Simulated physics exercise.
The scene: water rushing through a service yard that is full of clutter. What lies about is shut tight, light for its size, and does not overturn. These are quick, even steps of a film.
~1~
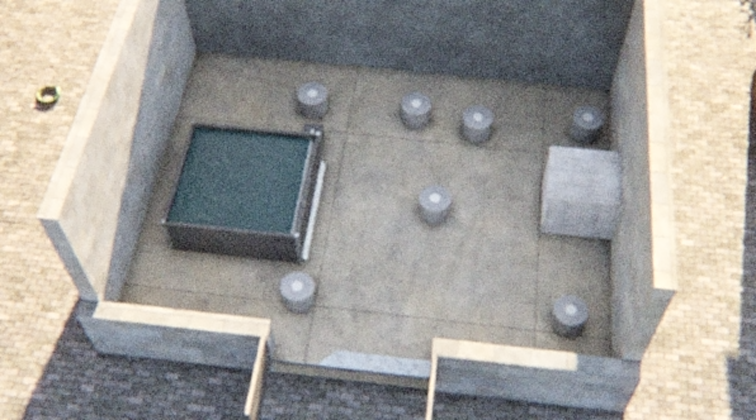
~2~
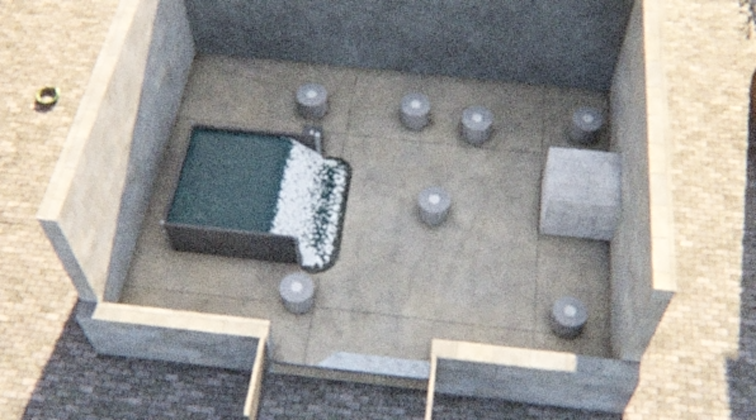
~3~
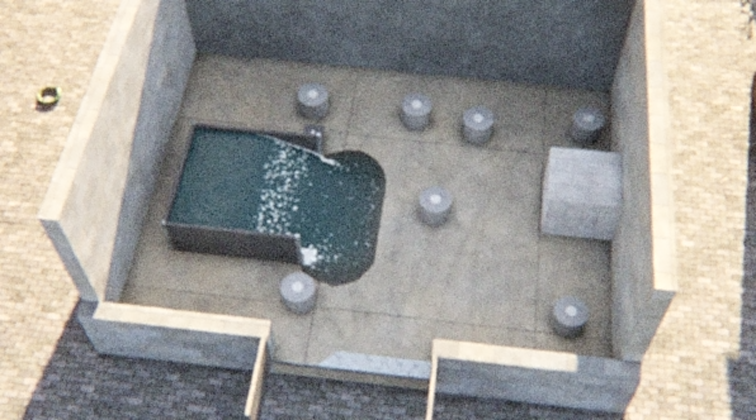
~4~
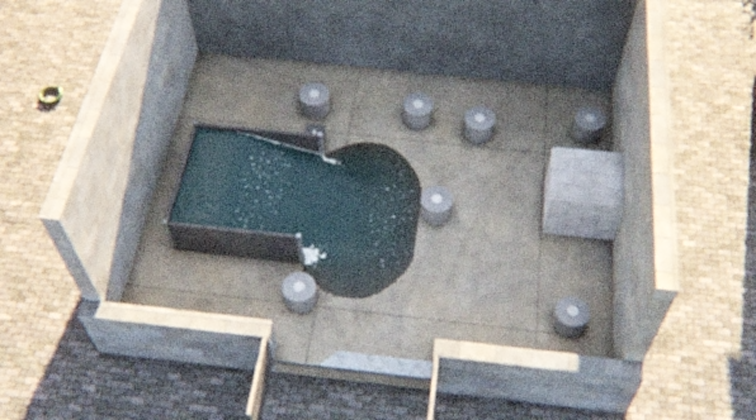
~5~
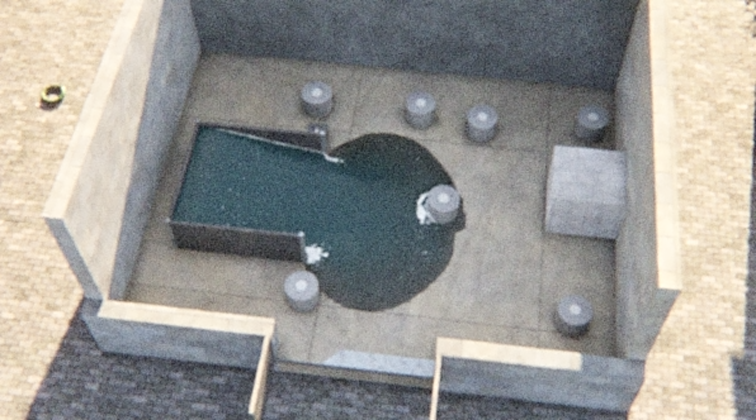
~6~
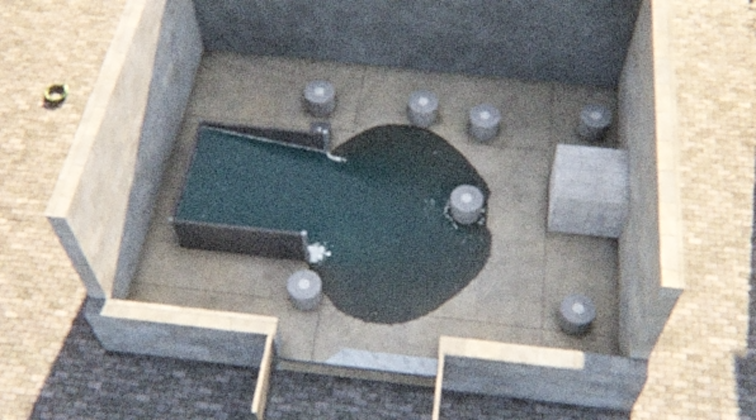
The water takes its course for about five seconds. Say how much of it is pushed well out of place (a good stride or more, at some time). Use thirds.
Share: One to two thirds.
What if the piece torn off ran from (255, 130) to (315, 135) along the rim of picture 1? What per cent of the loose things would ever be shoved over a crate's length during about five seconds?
Roughly 60 per cent.
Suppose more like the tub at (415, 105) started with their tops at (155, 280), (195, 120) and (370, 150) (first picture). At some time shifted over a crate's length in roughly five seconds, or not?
As listed: Never so far, less than that, shifted that much.
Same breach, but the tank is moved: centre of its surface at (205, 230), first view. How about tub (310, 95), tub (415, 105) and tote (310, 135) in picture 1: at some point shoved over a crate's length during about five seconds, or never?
In that order: Under that, never so far, under that.
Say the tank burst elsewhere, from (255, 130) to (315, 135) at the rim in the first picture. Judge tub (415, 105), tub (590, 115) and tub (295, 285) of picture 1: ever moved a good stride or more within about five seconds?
One after the other: Pushed that far, moved that far, short of that.
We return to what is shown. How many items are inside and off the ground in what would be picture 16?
That makes 2.
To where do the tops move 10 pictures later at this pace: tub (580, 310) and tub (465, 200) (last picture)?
At about (608, 335) and (539, 222).
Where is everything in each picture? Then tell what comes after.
A tub at (435, 198) rests on the ground; a tote at (312, 134) rests on the ground; 0 of 8 have shifted, in the first picture.
A tub at (434, 199) rests on the ground; a tote at (311, 135), on the bottom; 0 of 8 have shifted, in the second picture.
A tub at (435, 199) rests on the ground; a tote at (312, 135) rests on the ground; 0 of 8 have shifted, in the third picture.
A tub at (437, 199) rests on the ground; a tote at (314, 134) rests on the ground; 0 of 8 have shifted, in the fourth picture.
A tub at (444, 198) rests on the ground, close to its start; a tote at (316, 133), on the bottom; 1 of 8 have shifted, in the fifth picture.
A tub at (467, 198), on the bottom, a stride from its start; a tote at (319, 132) rests on the ground; 1 of 8 have shifted, in the sixth picture.
A moment on, 1 of 8 are well off their spots; 0 afloat.
Next, 3 of 8 are well off their spots; 2 afloat.
Later, 3 of 8 are well off their spots; 4 afloat.
In the end, 4 of 8 are well off their spots, and 4 have been at some point; 4 afloat.
